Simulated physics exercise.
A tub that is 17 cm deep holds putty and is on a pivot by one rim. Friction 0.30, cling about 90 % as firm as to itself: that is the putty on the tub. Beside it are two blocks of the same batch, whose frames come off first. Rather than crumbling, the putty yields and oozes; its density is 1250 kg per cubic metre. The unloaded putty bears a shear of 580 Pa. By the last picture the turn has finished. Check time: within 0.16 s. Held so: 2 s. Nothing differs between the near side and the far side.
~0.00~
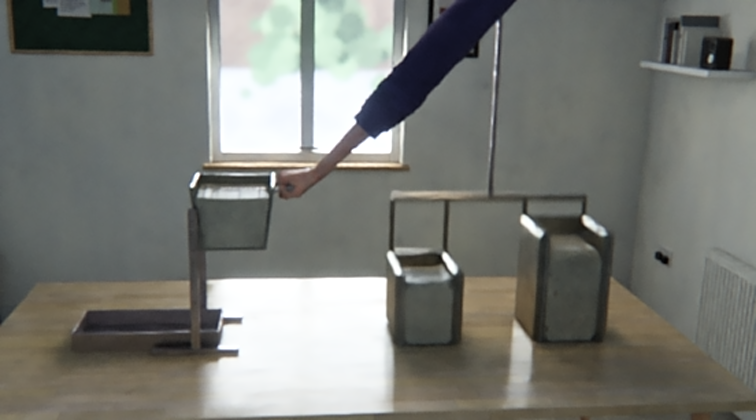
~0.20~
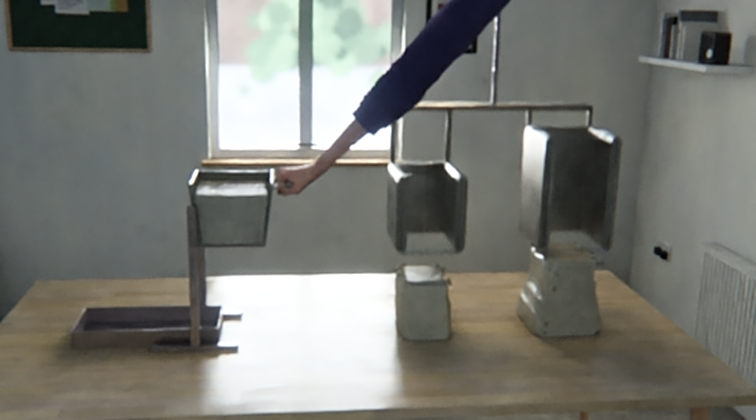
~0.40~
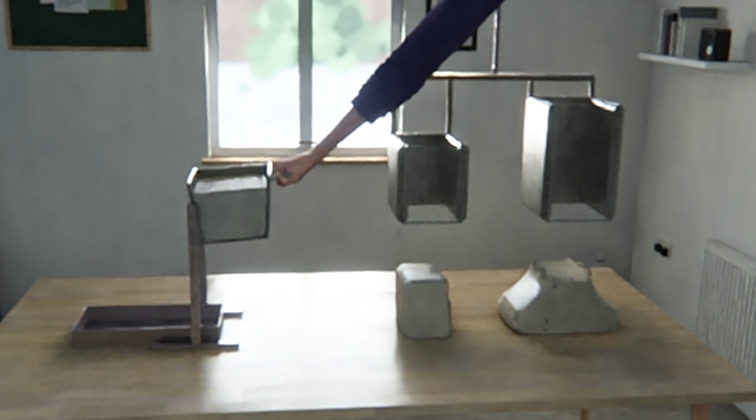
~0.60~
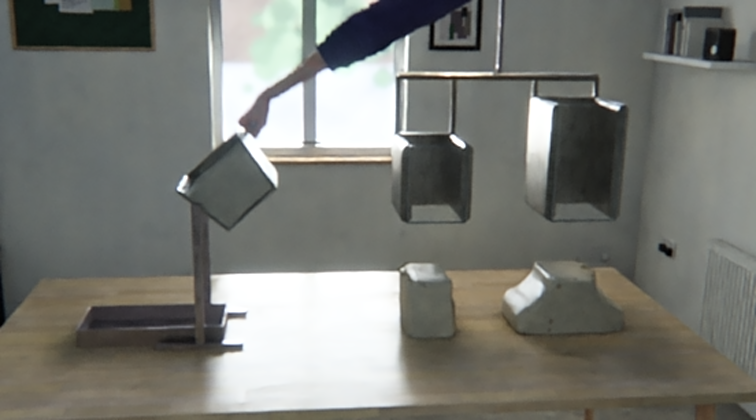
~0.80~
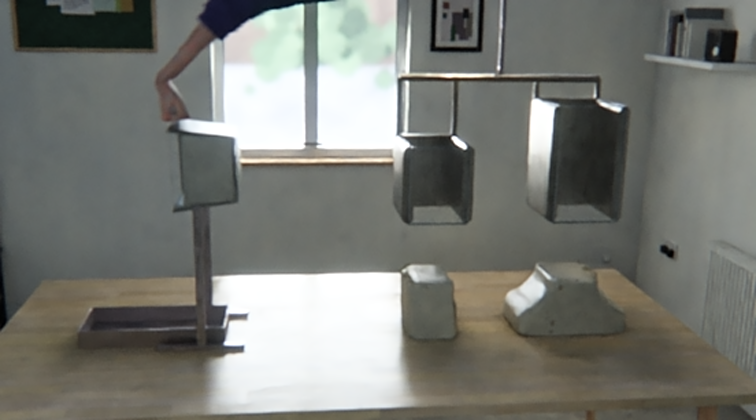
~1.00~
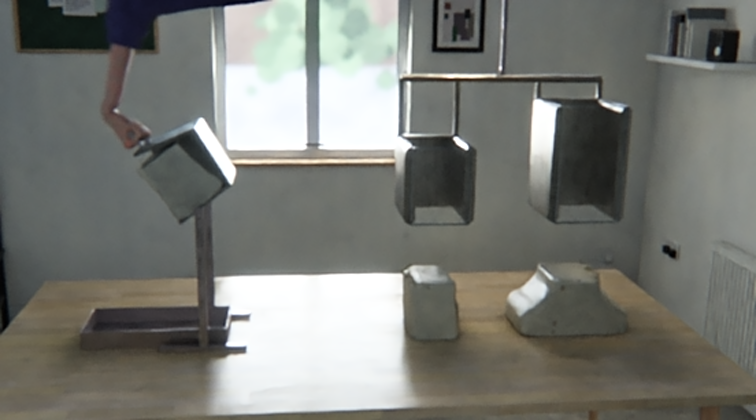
An arm tips a tub leftward after two open molds rise and the right block slumps.
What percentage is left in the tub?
About 0 %.
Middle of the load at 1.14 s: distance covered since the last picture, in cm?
Close to 13 centimetres.
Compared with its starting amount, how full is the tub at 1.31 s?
The tub holds some 0 % at that moment.
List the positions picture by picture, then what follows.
In the first frame, handle-side rim at (271, 188), tilt 0 degrees; crest of the putty at (254, 198); block heights 18 cm, 28 cm (left to right).
In the second frame, handle-side rim at (270, 185), tilt 0 degrees; crest of the putty at (253, 195); block heights 17 cm, 24 cm (left to right).
In the third frame, handle-side rim at (267, 176), tilt 5 degrees; crest of the putty at (261, 188); block heights 17 cm, 18 cm (left to right).
In the fourth frame, handle-side rim at (236, 138), tilt 43 degrees; crest of the putty at (242, 150); block heights 17 cm, 17 cm (left to right).
In the fifth frame, handle-side rim at (168, 133), tilt 91 degrees; crest of the putty at (183, 136); block heights 17 cm, 17 cm (left to right).
In the sixth frame, handle-side rim at (135, 157), tilt 121 degrees; crest of the putty at (175, 145); block heights 17 cm, 17 cm (left to right).
After 1.14 s, the tub is at 121 degrees and holds 25 %.
After 1.31 s, the tub is at 121 degrees and holds 0 %.
After 1.48 s, the tub is at 121 degrees and holds 0 %.
After 1.65 s, the tub is at 121 degrees and holds 0 %.
After 3.00 s, the tub is at 121 degrees and holds 0 %.
